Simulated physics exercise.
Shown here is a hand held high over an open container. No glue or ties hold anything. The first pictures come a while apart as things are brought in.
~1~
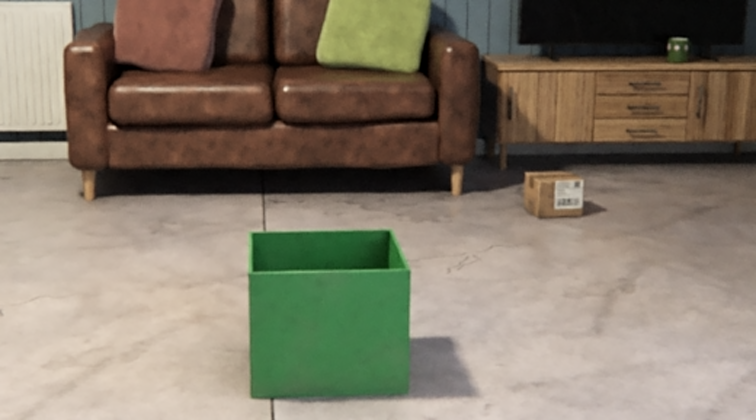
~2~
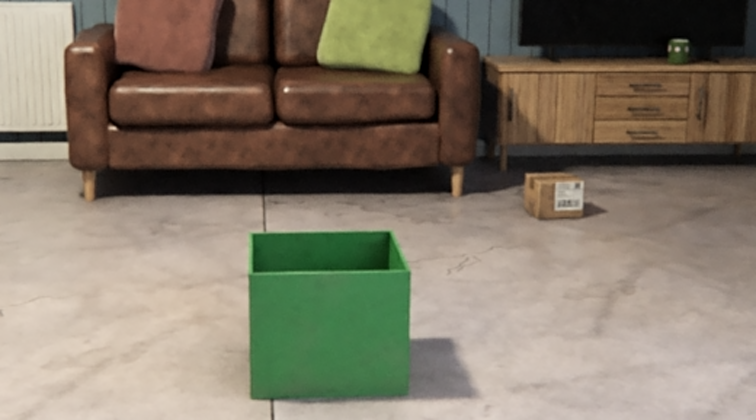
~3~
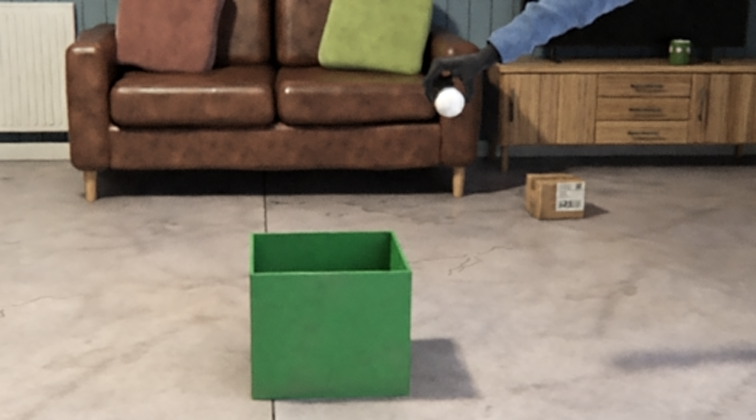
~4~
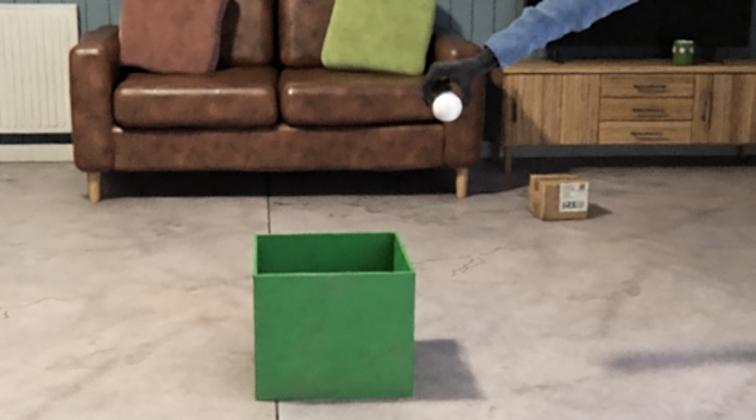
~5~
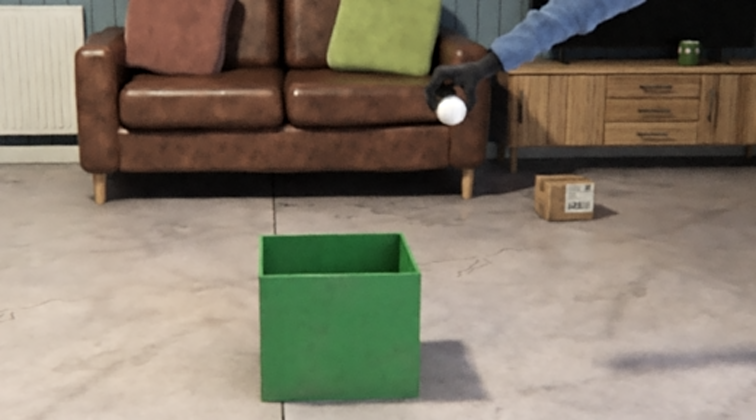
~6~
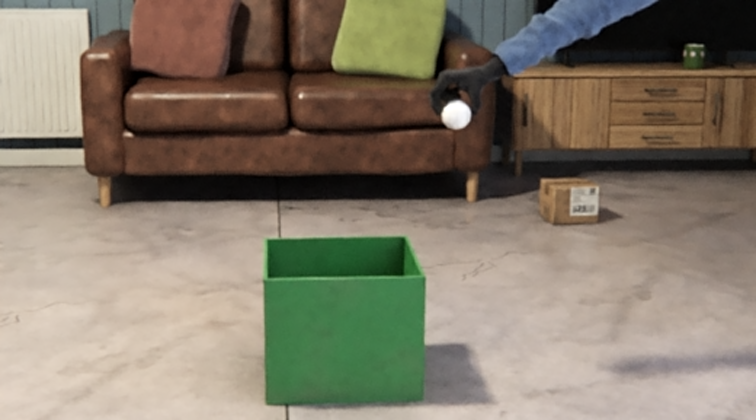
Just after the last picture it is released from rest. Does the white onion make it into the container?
No, falls clear.
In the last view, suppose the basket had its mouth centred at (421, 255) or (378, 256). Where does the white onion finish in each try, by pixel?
(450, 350) and (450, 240).
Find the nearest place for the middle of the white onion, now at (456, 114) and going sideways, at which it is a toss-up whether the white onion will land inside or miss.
The switch point lies roughly at (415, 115).
Then, 0.22 s later than the last frame, white onion dropping near (454, 182).
Then, 0.36 s later than the last frame, white onion dropping near (451, 322).
When it is over, the white onion misses, near (450, 358).
